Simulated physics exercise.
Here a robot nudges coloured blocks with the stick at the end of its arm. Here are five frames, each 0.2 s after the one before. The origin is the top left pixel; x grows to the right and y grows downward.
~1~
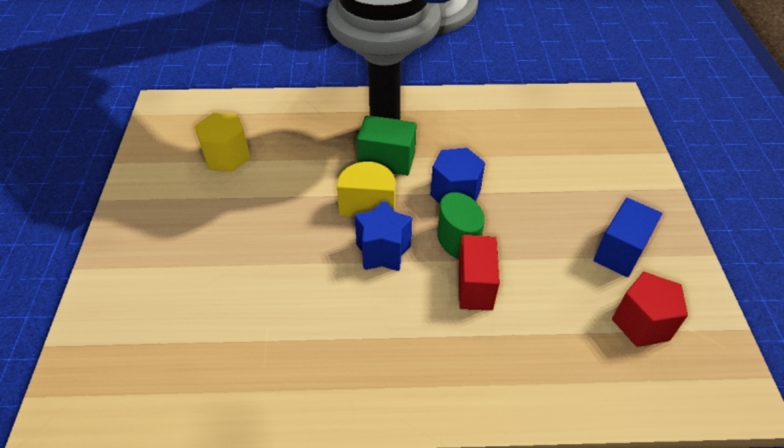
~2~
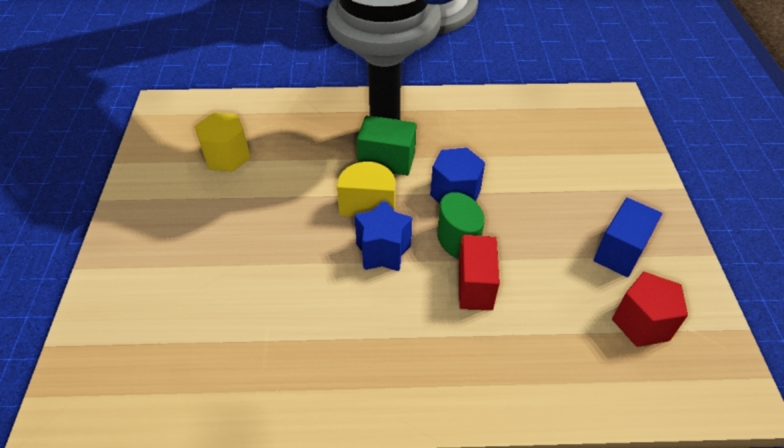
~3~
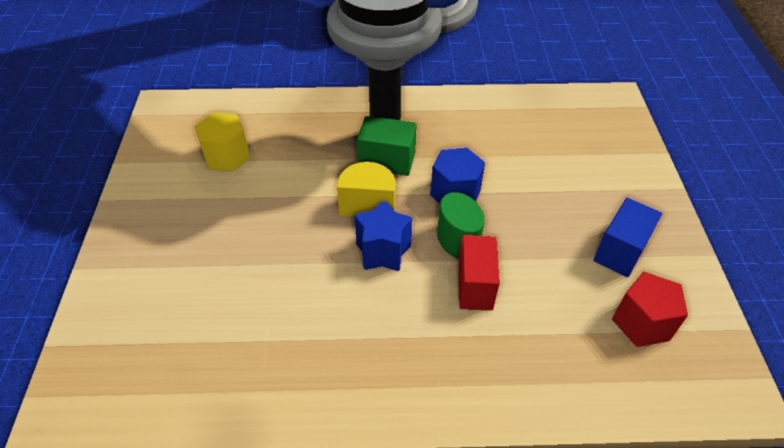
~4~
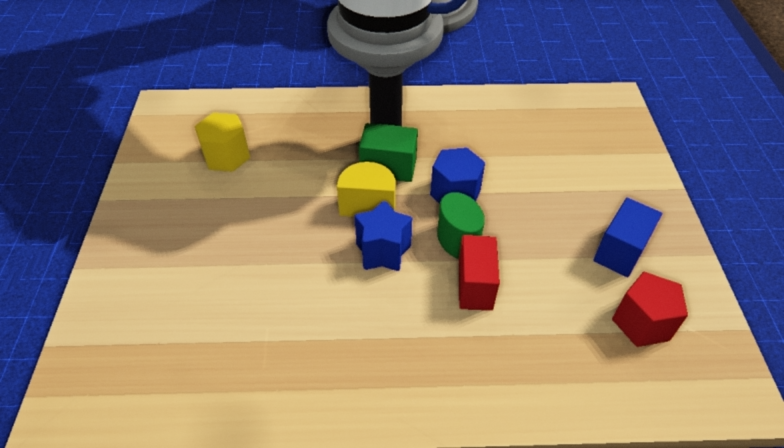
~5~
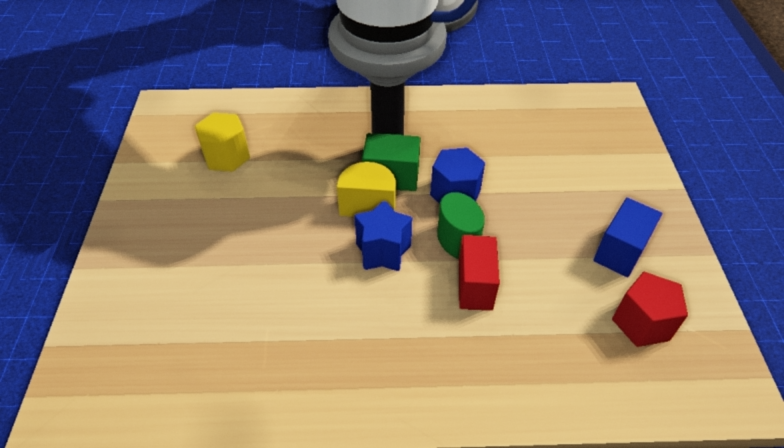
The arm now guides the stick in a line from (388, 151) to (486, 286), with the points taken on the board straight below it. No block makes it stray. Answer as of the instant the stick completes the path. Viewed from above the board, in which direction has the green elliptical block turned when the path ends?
From above, the turn goes anticlockwise.
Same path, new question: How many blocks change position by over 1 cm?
At least three of them.
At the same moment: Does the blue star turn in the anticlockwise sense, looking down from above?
My answer is yes.
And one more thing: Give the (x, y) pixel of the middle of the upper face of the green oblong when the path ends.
In the picture, that point is around (394, 190).
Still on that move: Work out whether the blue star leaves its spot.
Displaced.
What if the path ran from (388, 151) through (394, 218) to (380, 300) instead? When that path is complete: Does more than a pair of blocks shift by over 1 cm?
Yes, that is how it ends up.
The first path, step by step. One third of the way, stick at (417, 184); blue star at (379, 239), turned 15° anticlockwise; green oblong at (394, 185), turned 50° clockwise.
Two thirds of the way, stick at (450, 230); blue star at (377, 240), turned 20° anticlockwise; green oblong at (394, 190), turned 60° clockwise; blue hexagon at (472, 170), turned 45° anticlockwise; green elliptical block at (491, 231), turned 25° anticlockwise; red oblong at (490, 274), turned 20° clockwise.
At the end, stick at (487, 279); blue star at (377, 240), turned 20° anticlockwise; green oblong at (394, 190), turned 60° clockwise; blue hexagon at (472, 170), turned 45° anticlockwise; green elliptical block at (538, 251), turned 105° anticlockwise; red oblong at (500, 296), turned 50° clockwise.
